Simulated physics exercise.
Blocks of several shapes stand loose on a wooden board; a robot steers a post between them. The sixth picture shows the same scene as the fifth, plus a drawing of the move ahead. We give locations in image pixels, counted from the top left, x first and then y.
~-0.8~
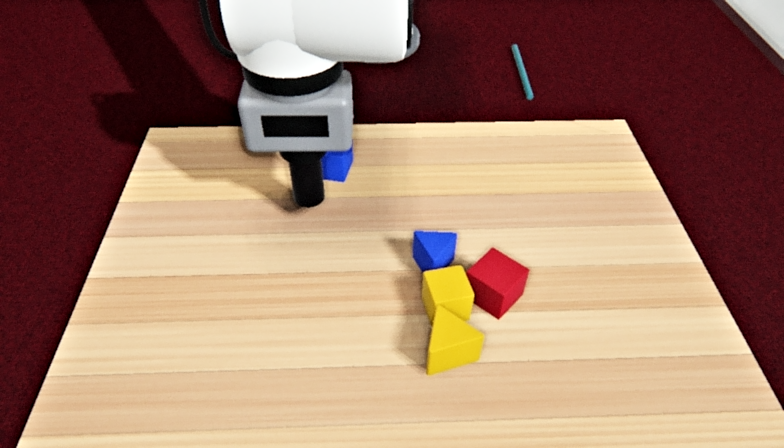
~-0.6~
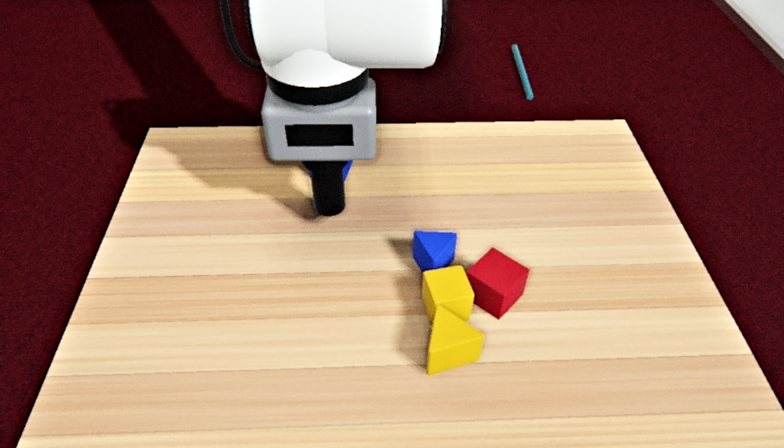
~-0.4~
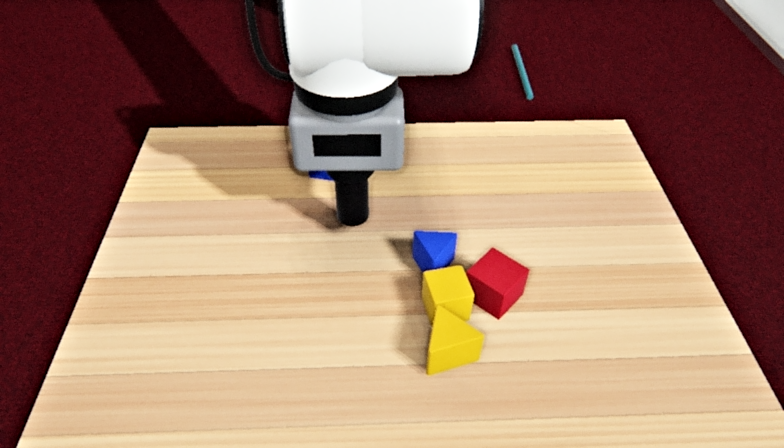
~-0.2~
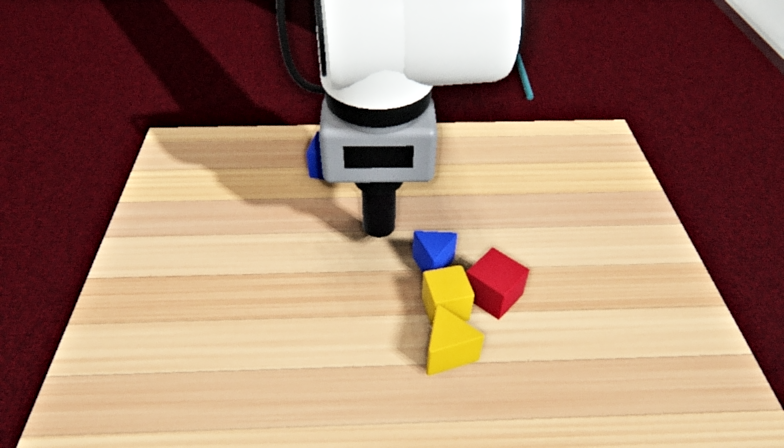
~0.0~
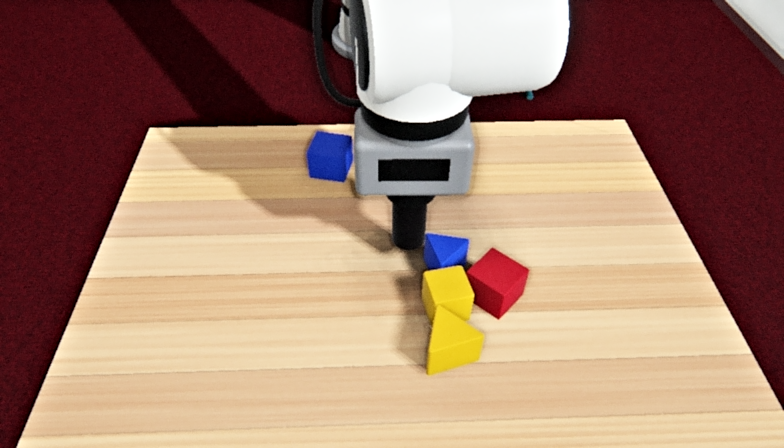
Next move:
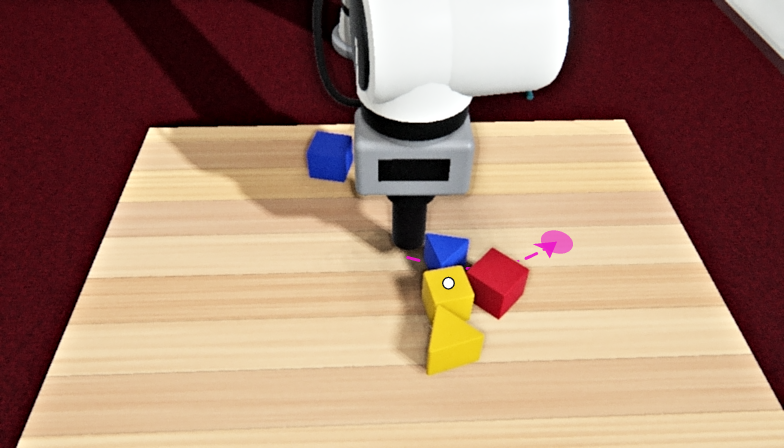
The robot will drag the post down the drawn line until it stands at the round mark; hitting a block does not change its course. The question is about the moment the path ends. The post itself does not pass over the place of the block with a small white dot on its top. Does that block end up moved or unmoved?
The result: It stays put.
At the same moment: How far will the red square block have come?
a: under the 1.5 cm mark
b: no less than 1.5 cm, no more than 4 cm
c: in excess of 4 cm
The answer is b.
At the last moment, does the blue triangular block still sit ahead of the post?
It seems not.
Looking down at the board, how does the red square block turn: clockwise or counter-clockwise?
From above, the turn goes clockwise.
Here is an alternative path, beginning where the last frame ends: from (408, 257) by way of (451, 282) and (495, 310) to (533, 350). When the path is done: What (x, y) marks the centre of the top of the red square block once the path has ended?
The red square block ends near (568, 296).
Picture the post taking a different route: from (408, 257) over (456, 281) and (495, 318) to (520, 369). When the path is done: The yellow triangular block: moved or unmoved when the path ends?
Displaced, by a centimetre or more.
Path on the board, from (408, 257) through (462, 268) and (515, 262) to (557, 242); the dot is on the yellow square block.
What follows on the original path. One third of the way, post (465, 250); blue triangular block (497, 252), turned 40° clockwise; red square block (520, 279), turned 40° clockwise.
Two thirds of the way, post (520, 244); blue triangular block (547, 255), turned 75° clockwise; red square block (527, 283), turned 50° clockwise.
At the end, post (563, 223); blue triangular block (550, 255), turned 80° clockwise; yellow square block in place; red square block (527, 283), turned 50° clockwise.
